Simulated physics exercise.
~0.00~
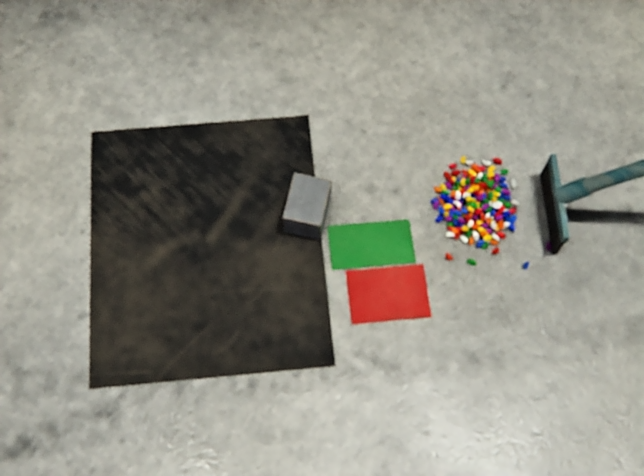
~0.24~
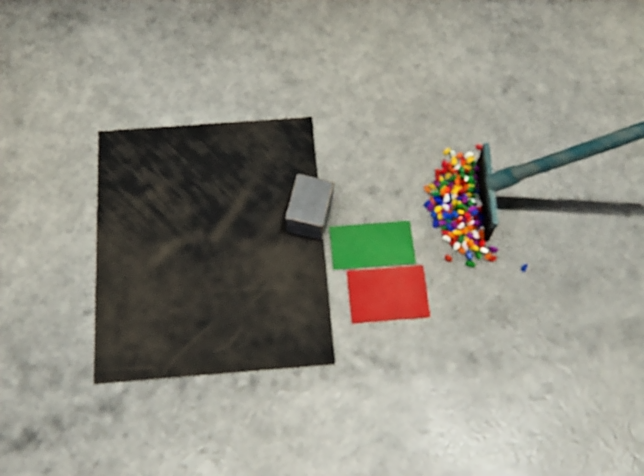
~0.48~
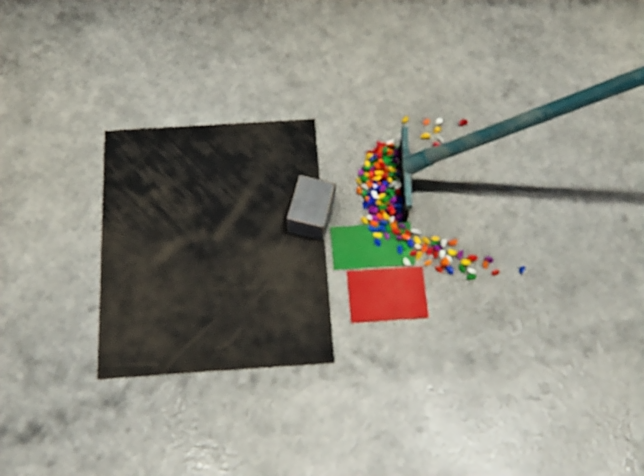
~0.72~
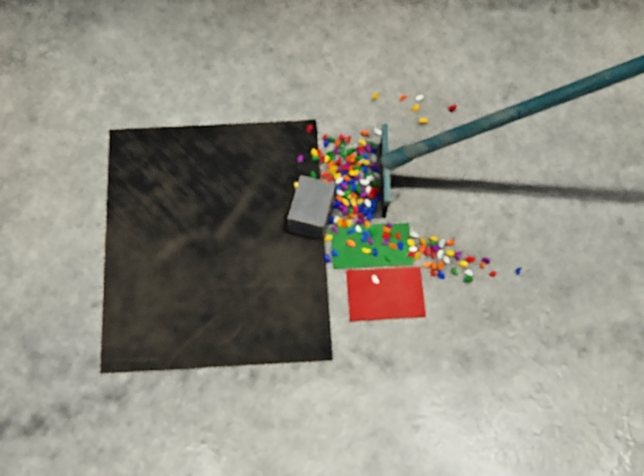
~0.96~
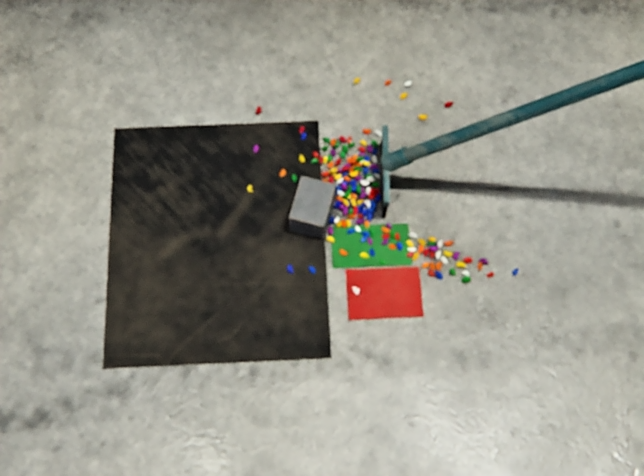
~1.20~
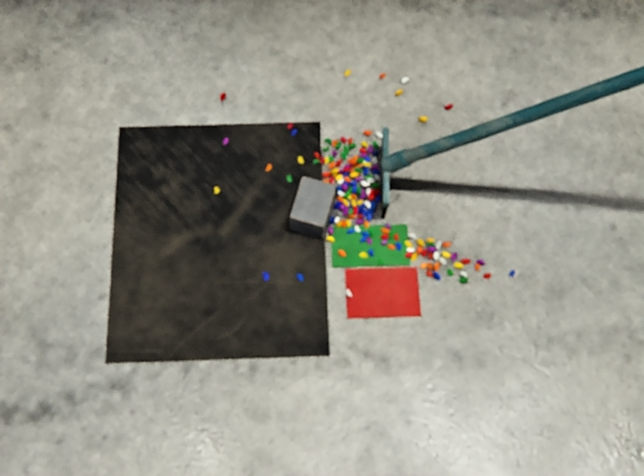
On a mottled grey concrete floor seen from above, a large black mat lies at left, with a small grey block at its right edge and green and red mats beside it. A teal long-handled squeegee stands at right, next to a round heap of many-coloured jelly beans. The squeegee pushes the heap left, and beans spill around both ends of its blade, some trailing across the green mat. It stops near the block, with beans packed between them. A few scatter onto the black mat and slide farther left, while most stay bunched by the blade.
